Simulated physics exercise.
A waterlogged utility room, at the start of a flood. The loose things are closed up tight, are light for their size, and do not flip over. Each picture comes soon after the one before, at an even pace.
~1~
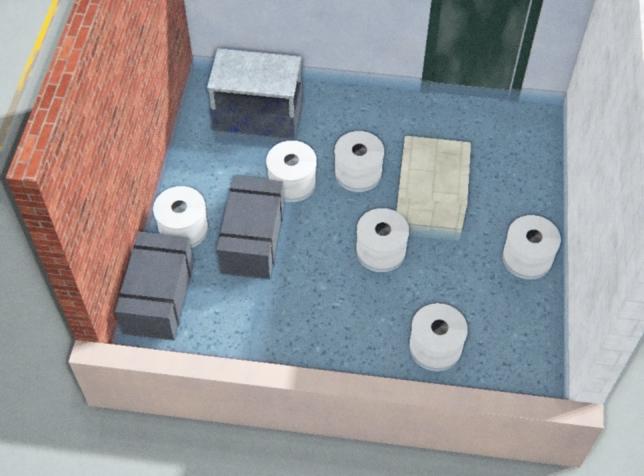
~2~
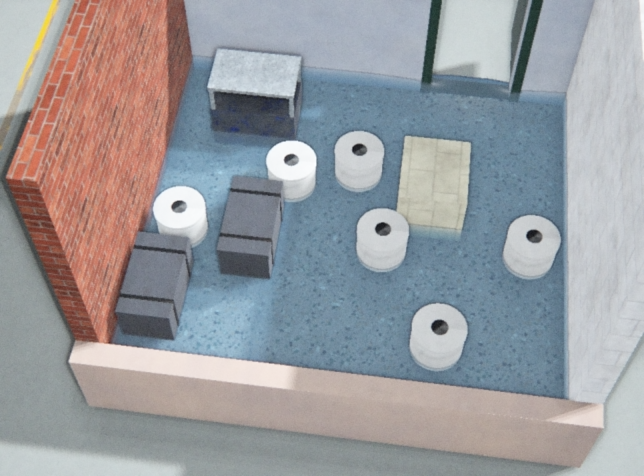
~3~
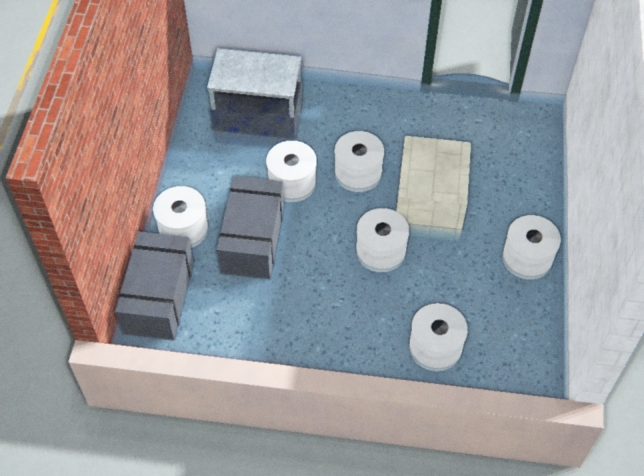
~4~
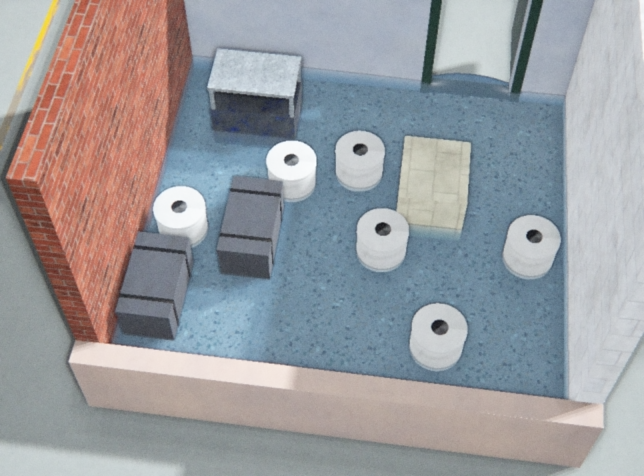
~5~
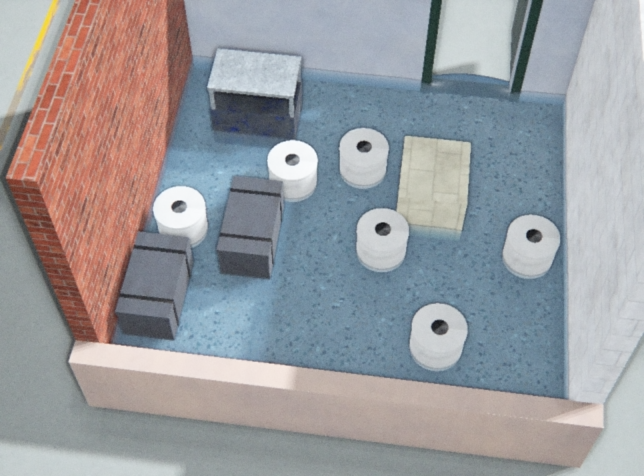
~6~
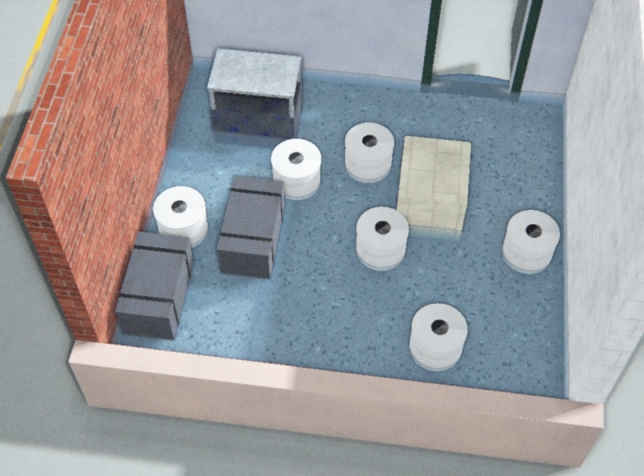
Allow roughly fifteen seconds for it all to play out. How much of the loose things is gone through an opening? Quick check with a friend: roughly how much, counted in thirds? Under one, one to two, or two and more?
The likely share is a third through two thirds.
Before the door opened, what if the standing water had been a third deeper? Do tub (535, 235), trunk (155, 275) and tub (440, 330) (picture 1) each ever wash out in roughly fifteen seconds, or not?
Escapes; retained; retained.
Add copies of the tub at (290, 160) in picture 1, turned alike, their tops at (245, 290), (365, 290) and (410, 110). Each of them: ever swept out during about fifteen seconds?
Sure - one by one that's in the room, then in the room, then out of the room.
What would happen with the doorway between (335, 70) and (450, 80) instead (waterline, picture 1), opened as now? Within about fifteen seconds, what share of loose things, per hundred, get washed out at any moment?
I'd guess around 60 percent.
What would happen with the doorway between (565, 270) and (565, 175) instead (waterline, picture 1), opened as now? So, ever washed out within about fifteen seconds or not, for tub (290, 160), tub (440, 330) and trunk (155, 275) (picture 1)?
Looking at them in turn, number one is held back, number two is flushed away, and number three is held back.
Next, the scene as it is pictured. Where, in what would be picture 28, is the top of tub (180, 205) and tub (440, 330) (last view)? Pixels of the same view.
I'd expect them about (203, 185) and (493, 288).
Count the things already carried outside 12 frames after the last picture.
1.
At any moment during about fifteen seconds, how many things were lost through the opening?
My tally gives 3.
A moment on, 0 of 8 are out; 8 afloat.
Next, 1 of 8 are out; 7 afloat.
Later, 2 of 8 are out; 6 afloat.
In the end, 3 of 8 are out; 5 afloat.
